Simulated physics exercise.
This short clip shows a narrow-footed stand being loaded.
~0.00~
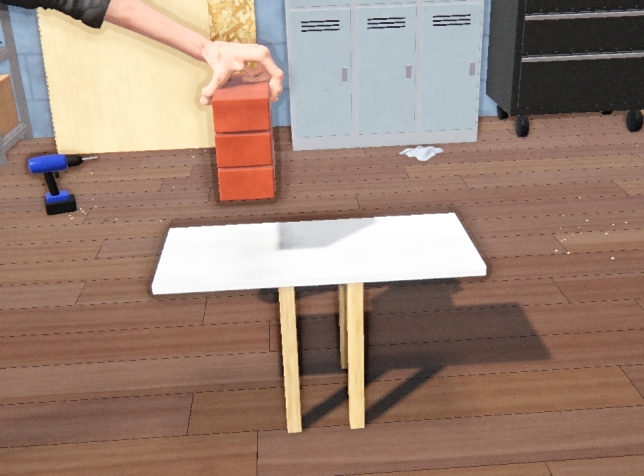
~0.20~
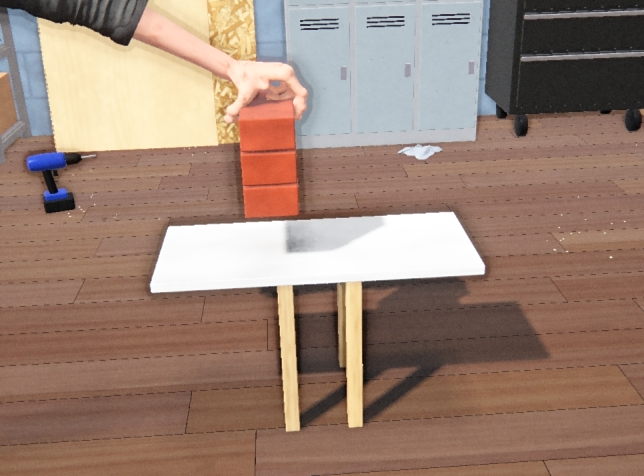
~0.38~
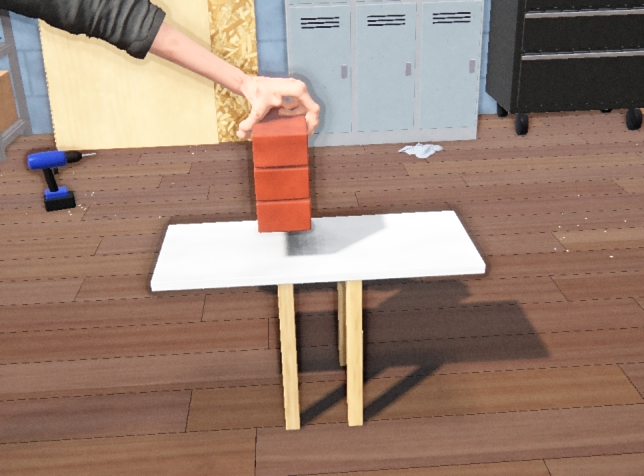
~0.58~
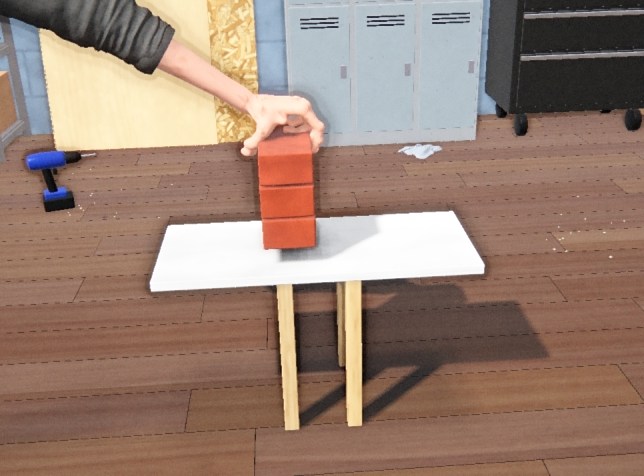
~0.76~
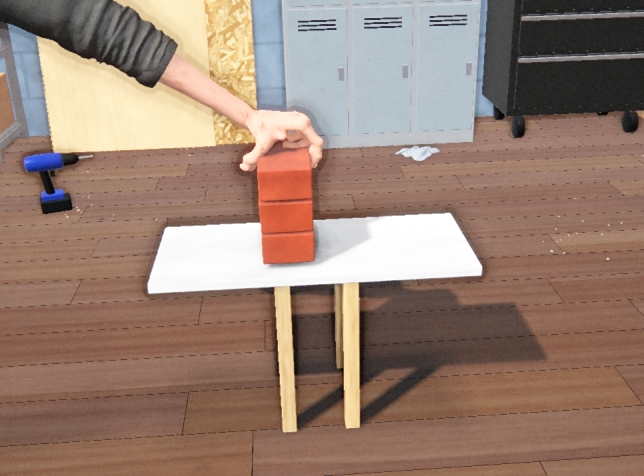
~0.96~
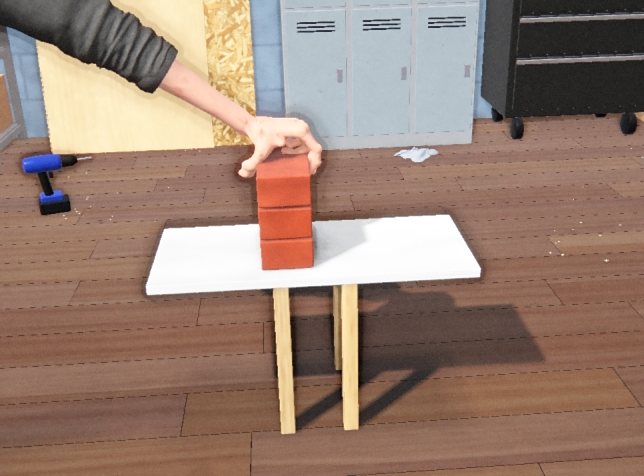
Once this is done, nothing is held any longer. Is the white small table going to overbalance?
Outcome: The white small table keeps steady.
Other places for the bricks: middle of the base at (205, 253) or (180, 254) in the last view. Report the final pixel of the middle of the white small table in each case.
It comes to rest at (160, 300) and (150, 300).
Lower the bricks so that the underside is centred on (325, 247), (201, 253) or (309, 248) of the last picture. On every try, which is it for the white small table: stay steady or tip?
For the white small table: Remains upright, then tumbles, then remains upright.
By 1.70 s, white small table at rest near (312, 252).
When it is over (3.5 s), the white small table holds firm, near (312, 252).
